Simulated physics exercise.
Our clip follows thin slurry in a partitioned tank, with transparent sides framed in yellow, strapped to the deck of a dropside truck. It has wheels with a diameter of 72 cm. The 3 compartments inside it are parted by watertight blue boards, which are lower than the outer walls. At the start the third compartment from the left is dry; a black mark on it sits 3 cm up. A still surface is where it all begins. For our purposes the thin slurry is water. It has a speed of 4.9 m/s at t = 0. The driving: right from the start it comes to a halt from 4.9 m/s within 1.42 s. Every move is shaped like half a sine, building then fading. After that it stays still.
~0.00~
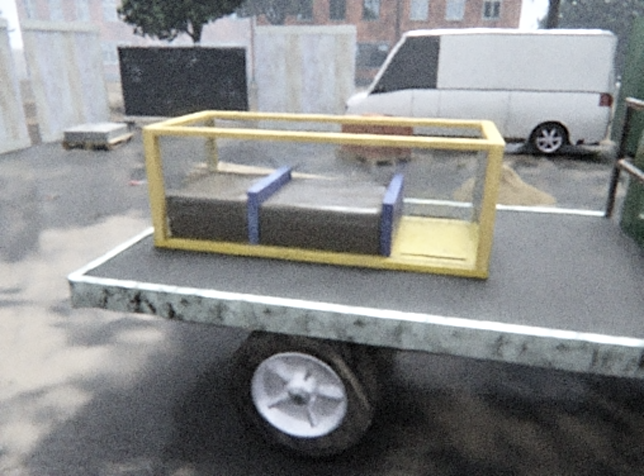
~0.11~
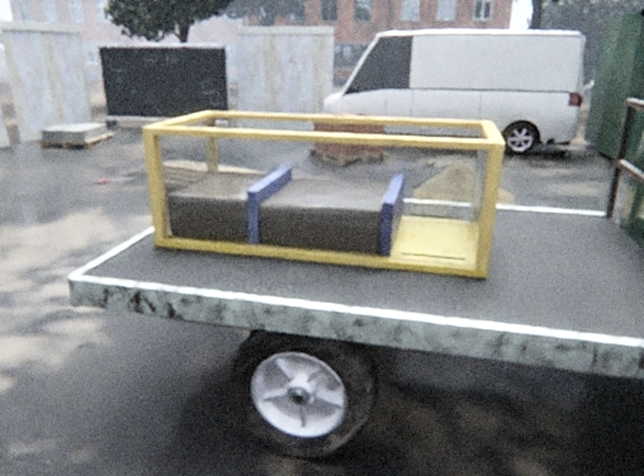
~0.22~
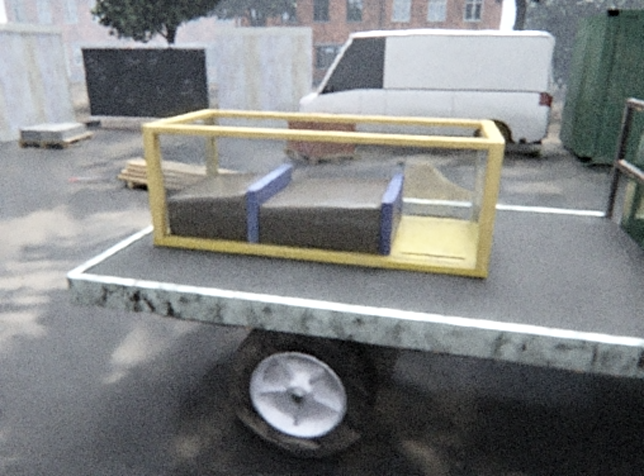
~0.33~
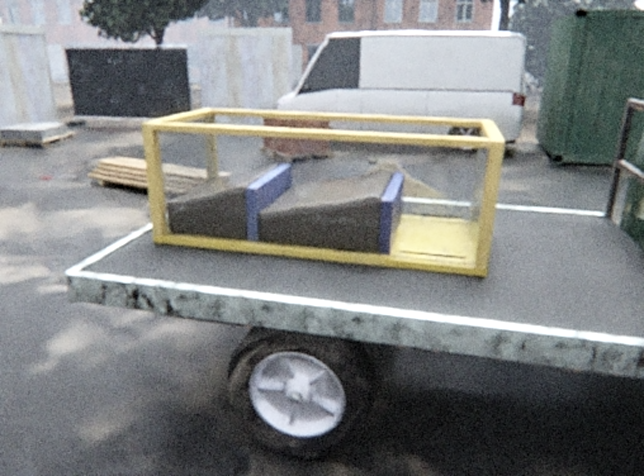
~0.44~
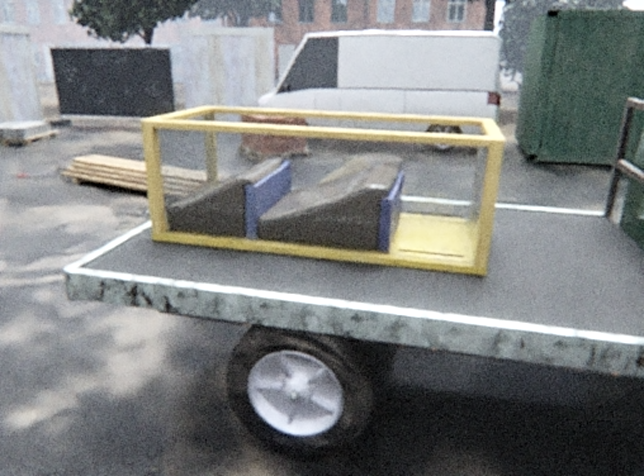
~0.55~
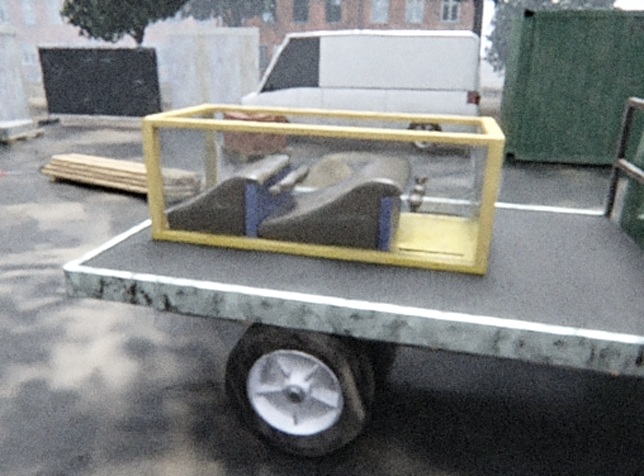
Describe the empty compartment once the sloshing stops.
It is filled over the line.
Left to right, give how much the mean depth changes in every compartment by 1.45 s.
In cm: 5 down, 6 down, 15 up.
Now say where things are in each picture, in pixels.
The first picture shows compartments from the left stand at (207, 194), (322, 202), dry; board top at (252, 192) and (388, 204); the front is on the right, levels are read along the near wall; a wheel hub at (296, 402).
The second picture shows compartments from the left stand at (207, 193), (322, 202), dry.
The third picture shows compartments from the left stand at (207, 194), (322, 202), dry.
The fourth picture shows compartments from the left stand at (207, 192), (321, 200), dry.
The fifth picture shows compartments from the left stand at (206, 193), (321, 199), dry.
The sixth picture shows compartments from the left stand at (206, 191), (320, 201), hidden; a wheel hub at (292, 400).
Then, 0.95 s in, left to right it is 20, 20, 10 cm deep.
Then, 1.45 s in, left to right it is 20, 18, 15 cm deep.
Then, 1.95 s in, left to right it is 20, 18, 15 cm deep.
Then, 4.41 s in, left to right it is 20, 18, 15 cm deep.
